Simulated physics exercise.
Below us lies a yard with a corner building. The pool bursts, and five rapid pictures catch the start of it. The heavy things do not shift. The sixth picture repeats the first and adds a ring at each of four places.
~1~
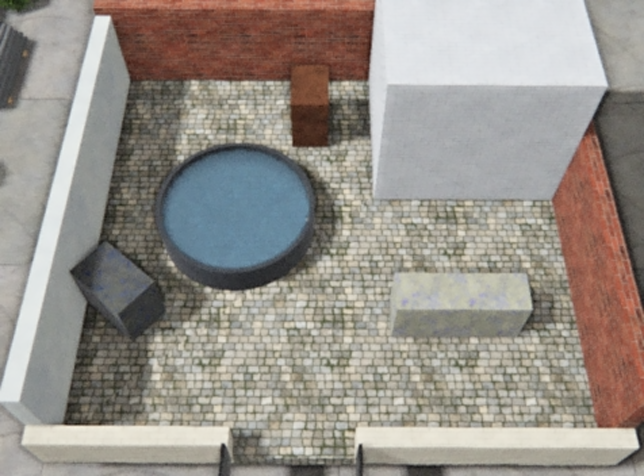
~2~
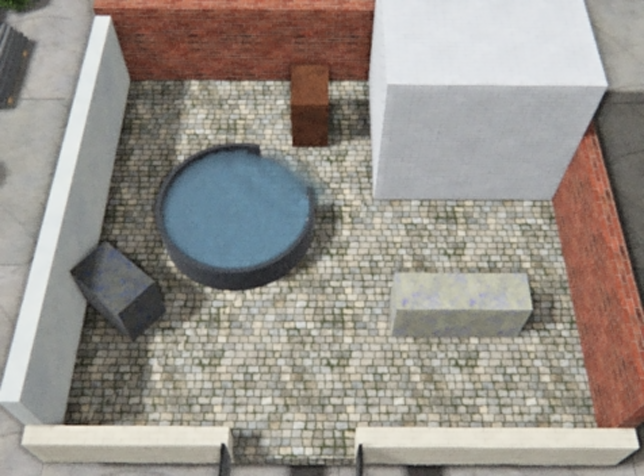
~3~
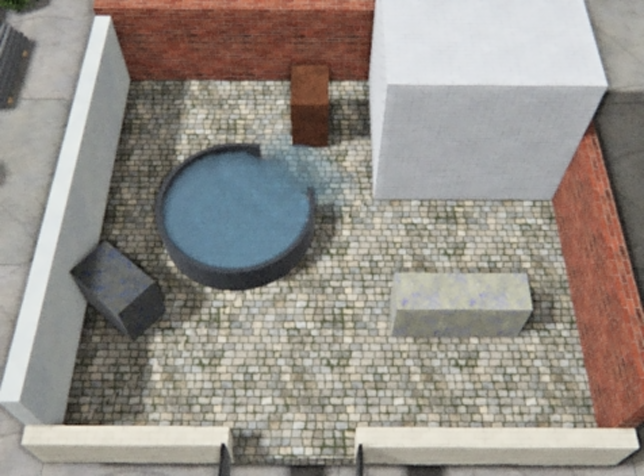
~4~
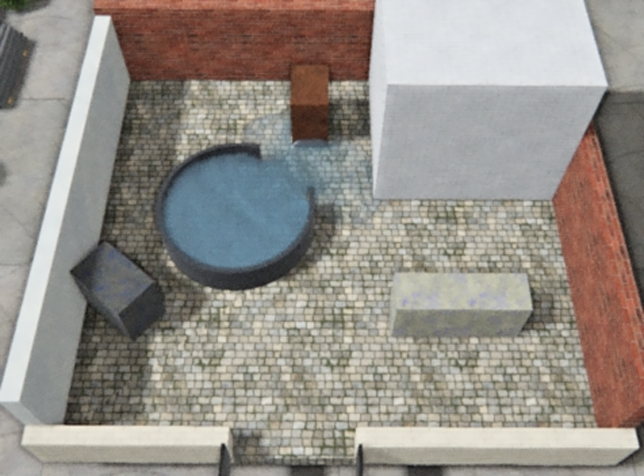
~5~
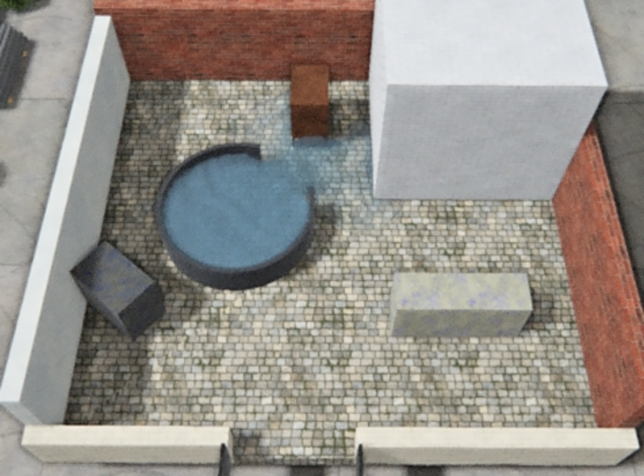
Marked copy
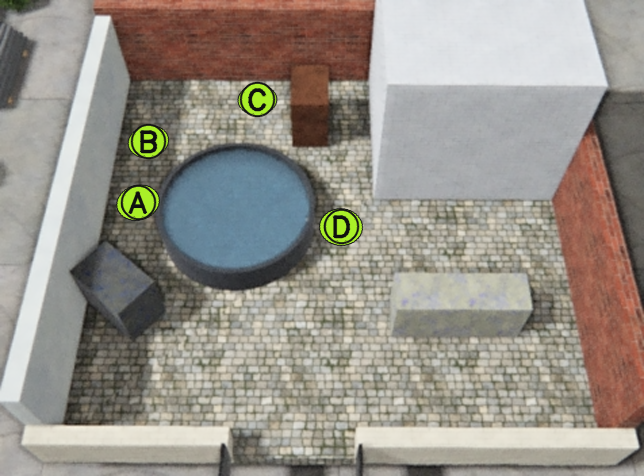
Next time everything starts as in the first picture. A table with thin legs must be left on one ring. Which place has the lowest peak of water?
Ring D.
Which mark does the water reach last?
Ring A.
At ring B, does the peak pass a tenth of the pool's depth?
Yes, clearly.
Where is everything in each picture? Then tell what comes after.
Pool full, its middle at (236, 207); open gate at (293, 430), in the first picture.
In the second picture, 2 % of the ground under water, visible out to (321, 186).
In the third picture, 4 % of the ground under water, visible out to (268, 138).
In the fourth picture, 8 % of the ground under water, visible out to (272, 122).
In the fifth picture, 10 % of the ground under water, visible out to (277, 106).
In lime, A at (138, 202); B at (148, 141); C at (257, 99); D at (341, 226).
With A, the water peaks at about 26 % of the depth that stood in the pool.
With B, the water peaks at about 31 % of the depth that stood in the pool.
With C, the water peaks at about 34 % of the depth that stood in the pool.
With D, the water peaks at about 12 % of the depth that stood in the pool.
